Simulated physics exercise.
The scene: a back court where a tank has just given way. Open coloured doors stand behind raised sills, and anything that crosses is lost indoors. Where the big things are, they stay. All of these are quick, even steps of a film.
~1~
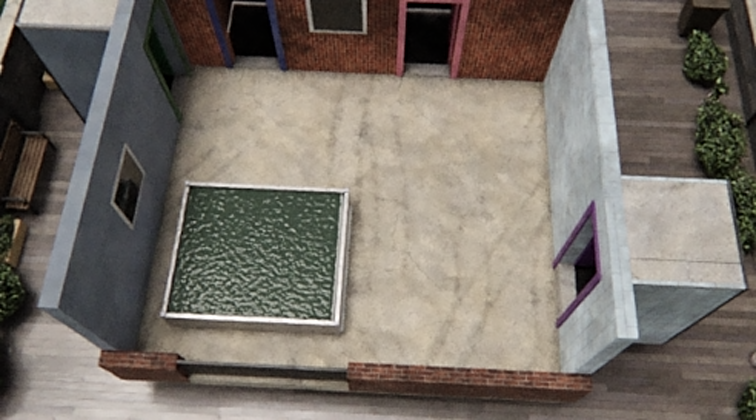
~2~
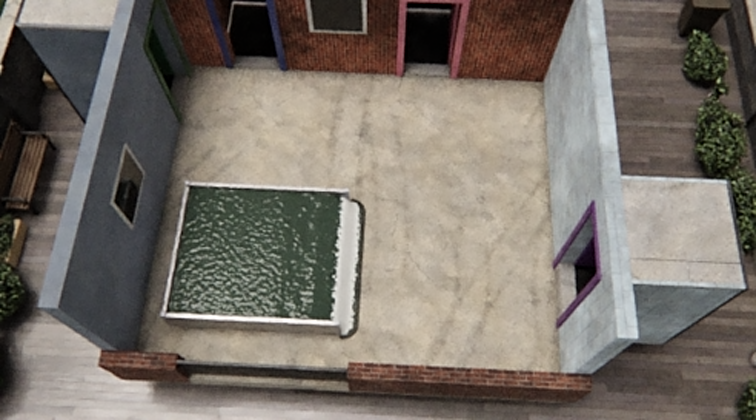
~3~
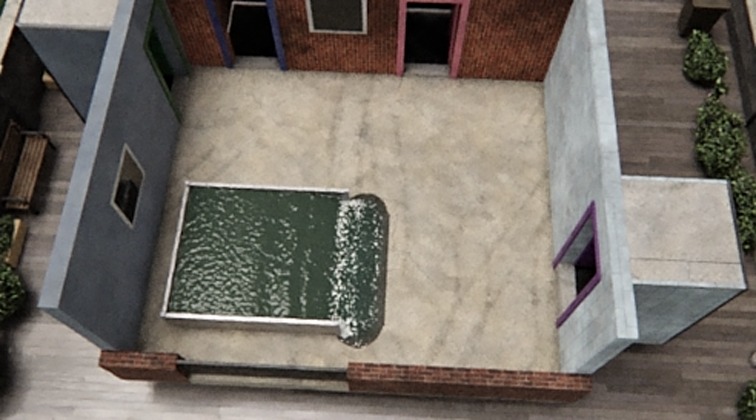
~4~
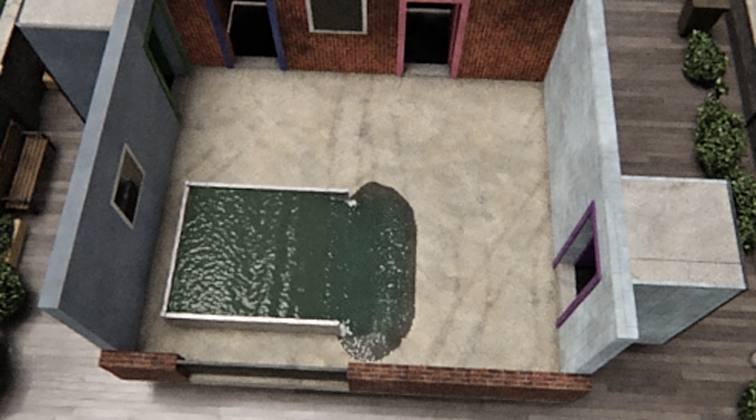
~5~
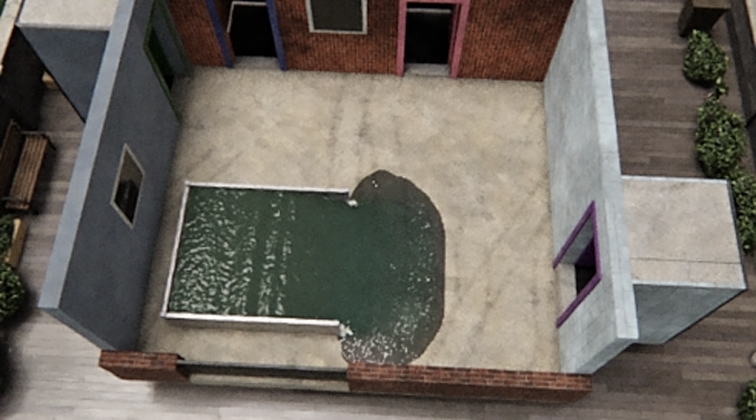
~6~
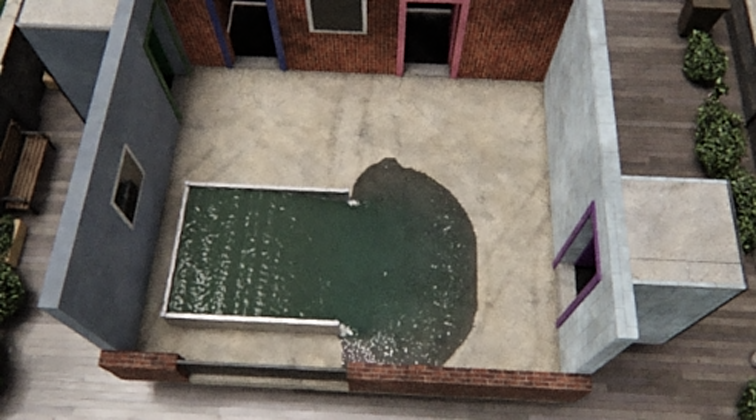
In this clip, a rectangular tank of green water sits whole and still in a walled court, then its right side gives way and water pours out rightward, spreading across the pale floor in a widening, rounded pool.
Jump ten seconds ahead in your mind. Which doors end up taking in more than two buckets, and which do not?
One by one: I expect the pink door to see over two buckets; I expect the green door to see two buckets at most; I expect the purple door to see two buckets at most; I expect the blue door to see two buckets at most.
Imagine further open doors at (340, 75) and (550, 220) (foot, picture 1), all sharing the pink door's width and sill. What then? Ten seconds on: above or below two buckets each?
Note, in sequence - door one ends up lower; door two ends up higher.
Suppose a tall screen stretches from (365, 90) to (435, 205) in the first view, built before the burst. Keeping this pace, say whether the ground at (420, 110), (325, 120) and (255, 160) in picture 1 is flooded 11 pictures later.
In that order: No water, clear, dry.
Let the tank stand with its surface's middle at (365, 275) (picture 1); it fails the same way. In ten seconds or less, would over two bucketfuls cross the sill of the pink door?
As far as I can tell, pink gets swamped.
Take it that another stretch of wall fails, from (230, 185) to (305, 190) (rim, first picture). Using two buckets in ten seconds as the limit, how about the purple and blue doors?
Put simply, the purple door falls below the limit; the blue door overflows.
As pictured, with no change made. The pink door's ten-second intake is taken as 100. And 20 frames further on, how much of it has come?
Around 0 %.
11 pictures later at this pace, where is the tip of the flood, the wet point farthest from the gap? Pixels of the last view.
The wet point farthest out is around (545, 133).
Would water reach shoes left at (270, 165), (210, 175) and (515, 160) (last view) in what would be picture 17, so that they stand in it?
Result, as listed: Not wetted / not wetted / wetted.
A moment on, water covers 40 % of the floor; the pink door not reached, the green door not reached, the purple door wet at the sill, nothing in, the blue door not reached.
Next, water covers 45 % of the floor; the pink door not reached, the green door not reached, the purple door wet at the sill, nothing in, the blue door not reached.
Then, water covers 50 % of the floor; the pink door not reached, the green door not reached, the purple door wet at the sill, nothing in, the blue door not reached.
Later, water covers 75 % of the floor; the pink door under two buckets in, the green door not reached, the purple door wet at the sill, nothing in, the blue door wet at the sill, nothing in.
In the end, water covers 100 % of the floor; the pink door over two buckets in, the green door under two buckets in, the purple door wet at the sill, nothing in, the blue door wet at the sill, nothing in.
